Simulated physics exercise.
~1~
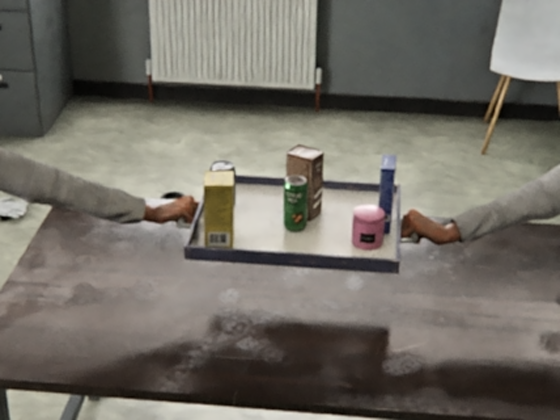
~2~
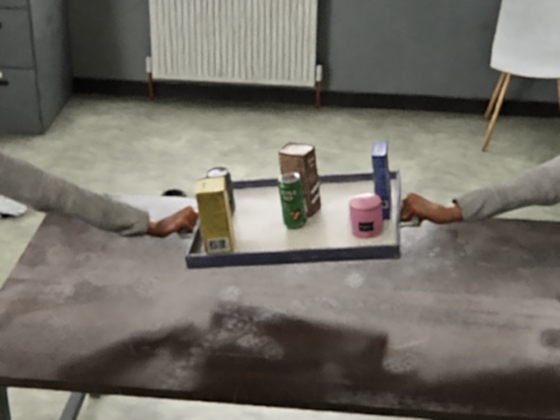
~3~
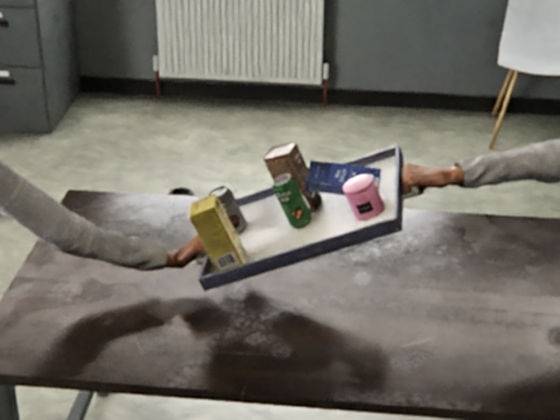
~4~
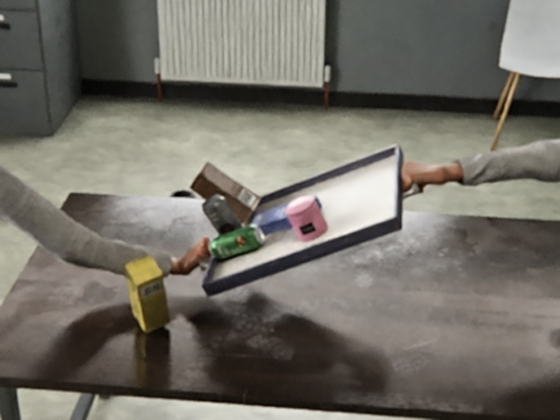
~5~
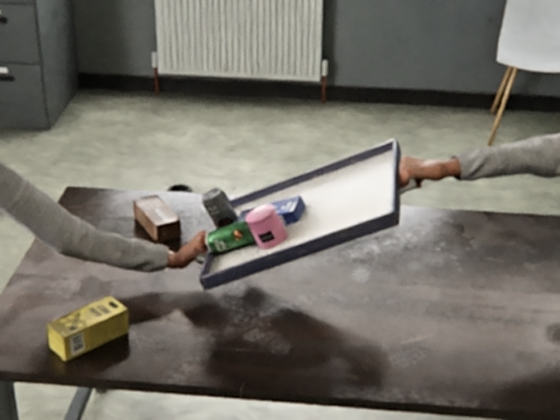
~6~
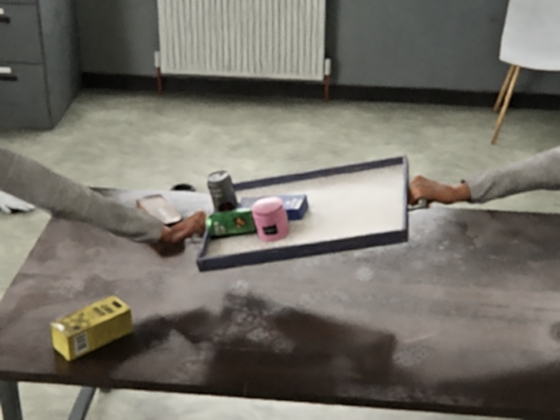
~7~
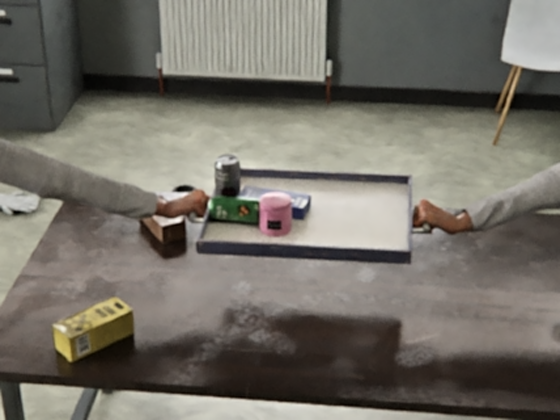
The clip opens with two hands holding a rimmed tray of six items above a dark table, including upright cartons, a green can and a pink jar. The left edge dips, and the items begin to lean while the blue packet falls flat. As the tilt steepens, the yellow carton tumbles off the left side, the green can topples, and the brown carton tips over the edge. Both cartons come to rest on their sides on the table. The hands then level the tray, leaving the can, packet, pink jar and grey can bunched toward its left end.
